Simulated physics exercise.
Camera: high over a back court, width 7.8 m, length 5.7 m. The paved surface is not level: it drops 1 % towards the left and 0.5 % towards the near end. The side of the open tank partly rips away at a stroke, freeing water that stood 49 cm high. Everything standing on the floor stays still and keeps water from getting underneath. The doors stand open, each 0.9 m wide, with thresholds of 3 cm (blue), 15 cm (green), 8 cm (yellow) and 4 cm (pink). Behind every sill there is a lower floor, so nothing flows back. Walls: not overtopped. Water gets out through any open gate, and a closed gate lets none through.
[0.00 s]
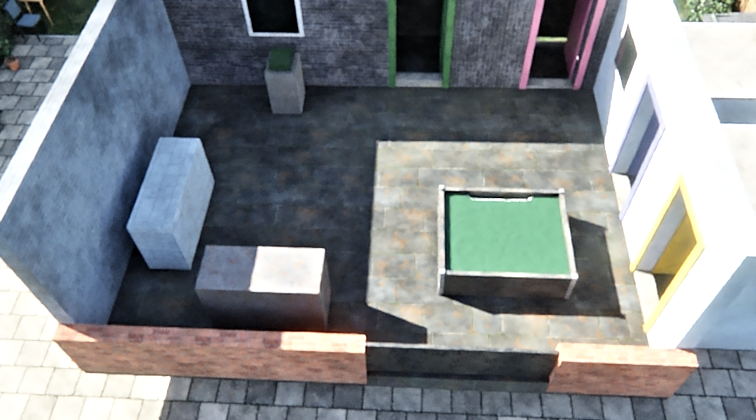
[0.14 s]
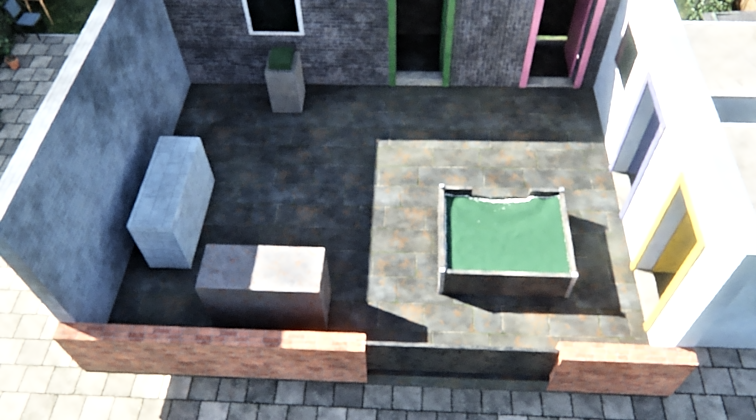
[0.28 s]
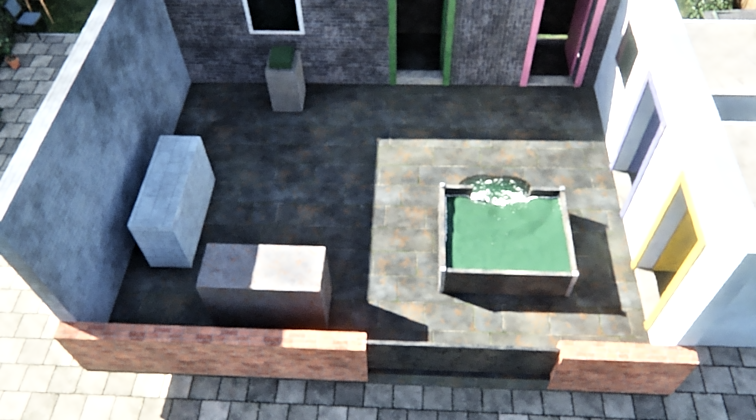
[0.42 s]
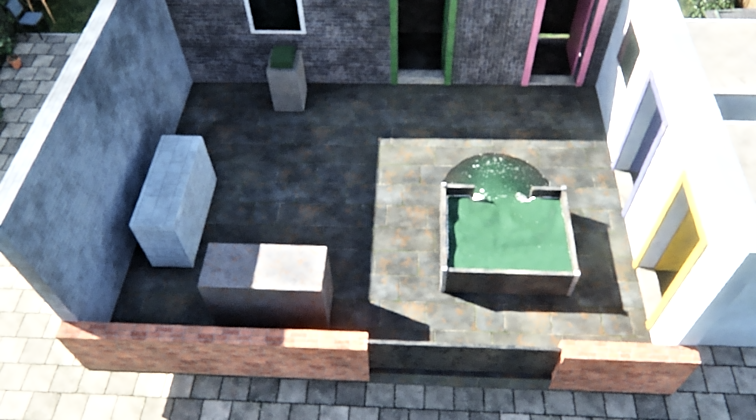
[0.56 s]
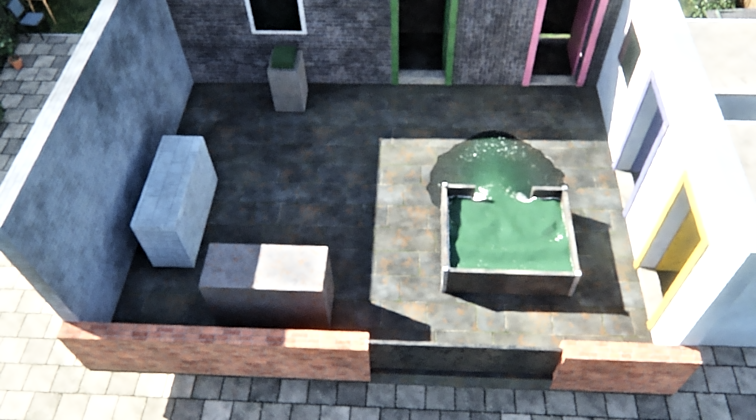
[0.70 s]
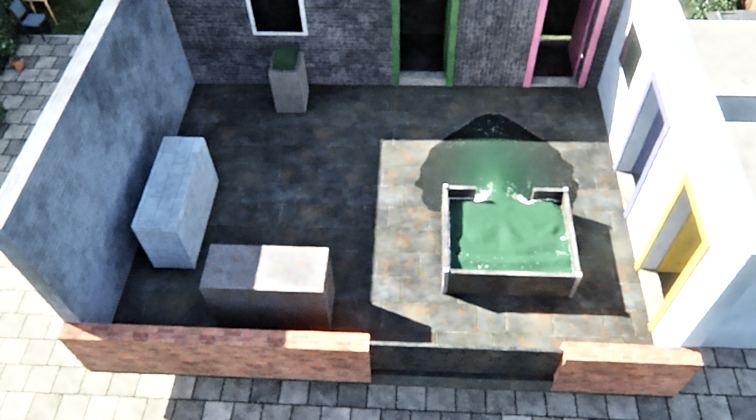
Green water broke through the far side of an open tank in a walled courtyard, splashed over the rim's gap, and spread across the paving in a widening dark fan towards the back wall.
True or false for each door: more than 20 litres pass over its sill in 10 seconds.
Per door: The blue door: False; the green door: False; the yellow door: False; the pink door: True.
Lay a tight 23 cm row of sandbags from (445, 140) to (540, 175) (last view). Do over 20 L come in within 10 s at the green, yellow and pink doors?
Note - green: Limit held; yellow: Limit held; pink: Limit held.
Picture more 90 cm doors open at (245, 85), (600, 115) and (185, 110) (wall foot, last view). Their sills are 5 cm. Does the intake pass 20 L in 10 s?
Less, more, less.
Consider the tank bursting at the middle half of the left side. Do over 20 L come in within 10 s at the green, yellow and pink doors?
Here's how it goes: Green falls short, yellow falls short, pink falls short.
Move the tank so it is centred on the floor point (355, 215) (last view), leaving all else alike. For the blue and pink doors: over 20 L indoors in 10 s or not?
Relative to the limit, blue is within it and pink is within it.
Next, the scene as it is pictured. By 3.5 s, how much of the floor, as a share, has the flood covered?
Covered: Roughly 30 %.
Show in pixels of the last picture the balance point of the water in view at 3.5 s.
It lies at roughly (476, 168) in pixels.
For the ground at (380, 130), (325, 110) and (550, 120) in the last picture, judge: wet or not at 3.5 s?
Soaked, soaked, soaked.
After 1.4 s water covers 20 % of the floor and is deepest (22 cm) near (496, 200); blue door not reached, green door not reached, yellow door not reached, pink door not reached.
After 2.2 s water covers 30 % of the floor and is deepest (22 cm) near (593, 90); blue door not reached, green door 15 cm at the sill, 0 L in, yellow door not reached, pink door 12 cm at the sill, 19 L in.
After 3.5 s water covers 30 % of the floor and is deepest (16 cm) near (309, 101); blue door 1 cm at the sill, 0 L in, green door 9 cm at the sill, 1 L in, yellow door not reached, pink door 11 cm at the sill, 64 L in.
After 6.0 s water covers 55 % of the floor and is deepest (11 cm) near (309, 101); blue door 3 cm at the sill, 0 L in, green door 6 cm at the sill, 1 L in, yellow door not reached, pink door 6 cm at the sill, 100 L in.
After 10.0 s water covers 75 % of the floor and is deepest (8 cm) near (104, 348); blue door 2 cm at the sill, 1 L in, green door 4 cm at the sill, 1 L in, yellow door 2 cm at the sill, 0 L in, pink door 3 cm at the sill, 106 L in.
